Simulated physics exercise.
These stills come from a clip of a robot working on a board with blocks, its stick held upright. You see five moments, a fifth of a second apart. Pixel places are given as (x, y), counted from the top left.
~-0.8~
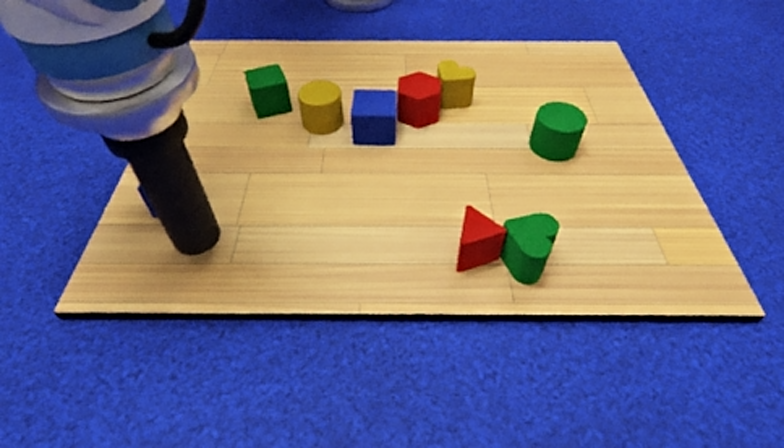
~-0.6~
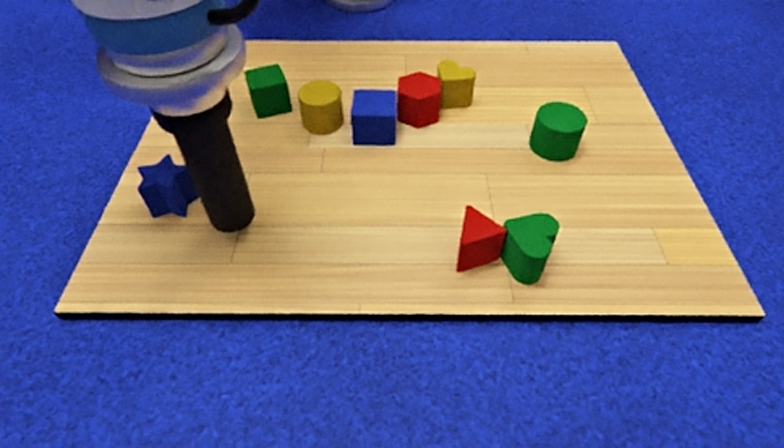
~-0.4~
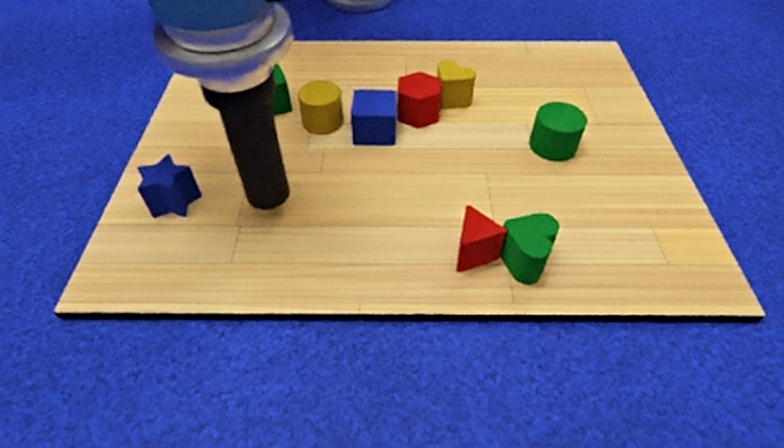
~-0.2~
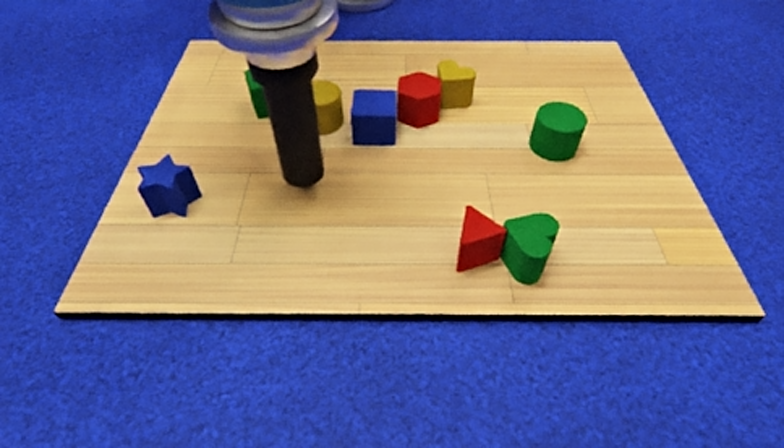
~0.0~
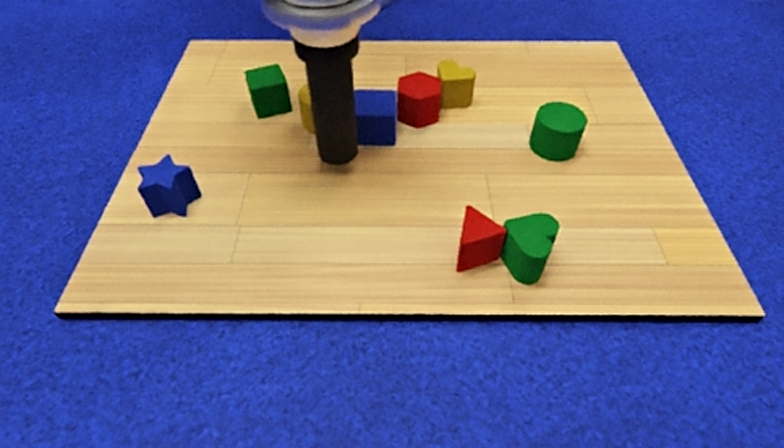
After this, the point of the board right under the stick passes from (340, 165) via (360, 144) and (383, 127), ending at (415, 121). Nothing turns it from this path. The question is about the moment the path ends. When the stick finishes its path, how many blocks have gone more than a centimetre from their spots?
It should be three or more.
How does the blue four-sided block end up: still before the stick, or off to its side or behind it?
It will get left beside or behind the stick.
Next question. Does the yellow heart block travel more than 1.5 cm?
Yes, I think so.
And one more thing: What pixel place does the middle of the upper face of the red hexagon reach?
(445, 76)
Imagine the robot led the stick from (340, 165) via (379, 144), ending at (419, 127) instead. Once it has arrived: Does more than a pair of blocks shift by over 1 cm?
Yes, I think so.
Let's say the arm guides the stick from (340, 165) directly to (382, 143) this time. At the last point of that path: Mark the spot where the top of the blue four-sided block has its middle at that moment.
The middle of its upper face should be somewhere near (380, 88).
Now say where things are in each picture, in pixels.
Tip of the stick (197, 237), middles of tops, yellow round block (319, 92), blue four-sided block (374, 102), red hexagon (419, 84), yellow heart block (455, 70), in the first frame.
Stick (233, 216), nothing pushed, in the second frame.
Stick (269, 194), nothing pushed, in the third frame.
Stick (304, 173), nothing pushed, in the fourth frame.
Stick (338, 152), yellow round block partly hidden, blue four-sided block (374, 102), red hexagon (419, 84), yellow heart block (455, 70), in the fifth frame.
The first path, step by step. One third of the way, stick (361, 131); blue four-sided block (384, 88); red hexagon (428, 82); yellow heart block (460, 69), turned 15° anticlockwise.
Two thirds of the way, stick (384, 114); blue four-sided block (390, 73); red hexagon (435, 78), turned 30° clockwise; yellow heart block (466, 68), turned 25° anticlockwise.
At the end, stick (416, 109); yellow round block unmoved; blue four-sided block (391, 69); red hexagon (445, 76), turned 20° clockwise; yellow heart block (473, 64), turned 30° anticlockwise.
